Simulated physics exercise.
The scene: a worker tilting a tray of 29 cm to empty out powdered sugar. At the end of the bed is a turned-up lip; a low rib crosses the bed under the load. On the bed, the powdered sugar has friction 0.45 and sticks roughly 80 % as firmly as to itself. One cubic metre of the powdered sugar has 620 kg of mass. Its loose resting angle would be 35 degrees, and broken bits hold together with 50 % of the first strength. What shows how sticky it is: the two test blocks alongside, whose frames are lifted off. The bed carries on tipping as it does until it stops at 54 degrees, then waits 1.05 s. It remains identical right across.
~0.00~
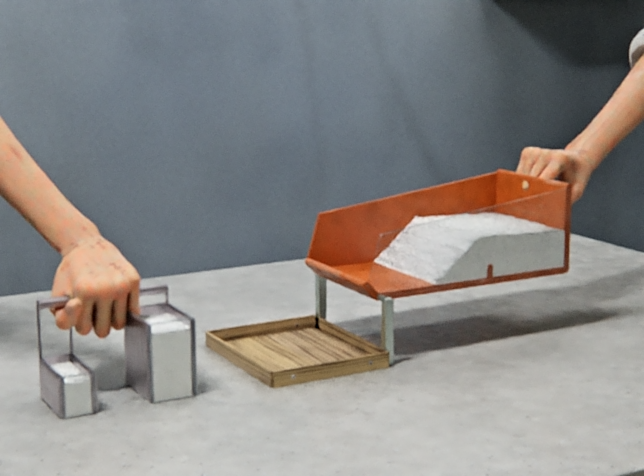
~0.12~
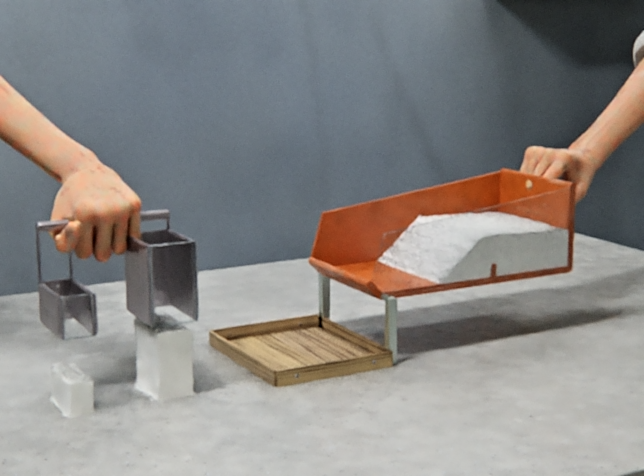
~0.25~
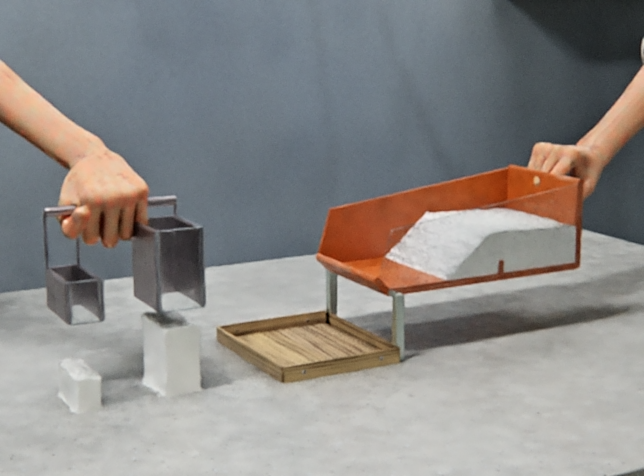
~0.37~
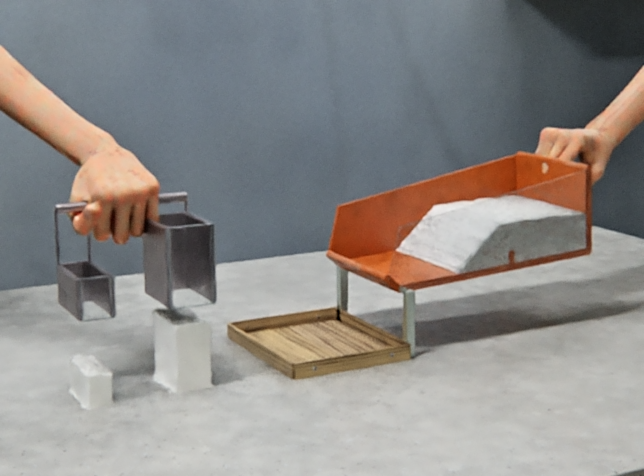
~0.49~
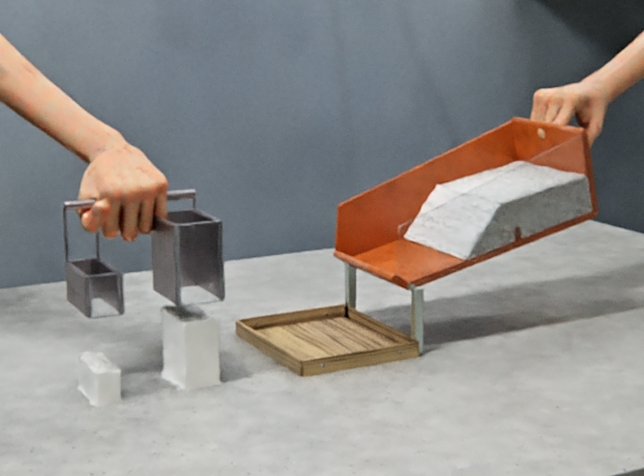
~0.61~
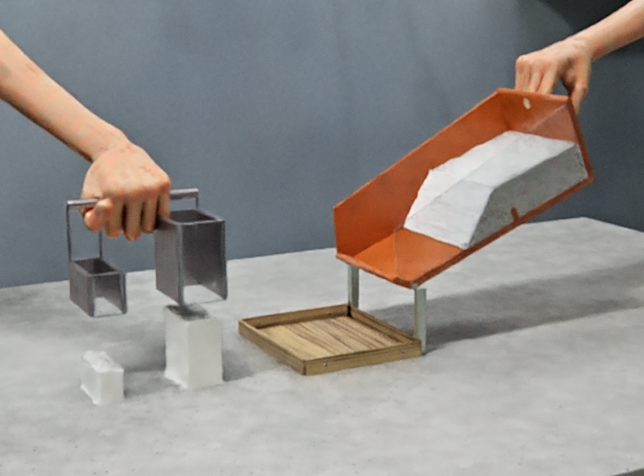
We see a left hand lift two grey metal sleeves off two white blocks, which stay standing, while another hand raises the right end of an orange tray holding white powder, steepening it above a shallow wooden box.
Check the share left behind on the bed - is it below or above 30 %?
I expect it to be above.
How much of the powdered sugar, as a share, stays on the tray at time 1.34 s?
Roughly 75 per cent.
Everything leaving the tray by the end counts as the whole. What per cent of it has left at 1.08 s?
It is about 0 %.
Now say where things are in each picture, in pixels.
Top of the high end at (566, 187), tilt 0 degrees; leading edge of the powdered sugar at (439, 284); blocks stand 3.9 cm, 8.3 cm (left to right), in the first picture.
Top of the high end at (570, 187), tilt 0 degrees; leading edge of the powdered sugar at (443, 283); blocks stand 3.9 cm, 8.3 cm (left to right), in the second picture.
Top of the high end at (578, 183), tilt 0 degrees; leading edge of the powdered sugar at (450, 279); blocks stand 3.9 cm, 8.3 cm (left to right), in the third picture.
Top of the high end at (586, 169), tilt 3 degrees; leading edge of the powdered sugar at (461, 271); blocks stand 3.9 cm, 8.3 cm (left to right), in the fourth picture.
Top of the high end at (582, 133), tilt 12 degrees; leading edge of the powdered sugar at (468, 257); blocks stand 3.9 cm, 8.3 cm (left to right), in the fifth picture.
Top of the high end at (566, 102), tilt 22 degrees; leading edge of the powdered sugar at (467, 246); blocks stand 3.9 cm, 8.3 cm (left to right), in the sixth picture.
After 0.83 s, the tilt is 39 degrees and 100 % is on the bed.
After 1.08 s, the tilt is 54 degrees and 100 % is on the bed.
After 1.34 s, the tilt is 54 degrees and 75 % is on the bed.
After 1.59 s, the tilt is 54 degrees and 42 % is on the bed.
After 2.12 s, at the end, the tilt is 54 degrees and 38 % is on the bed.
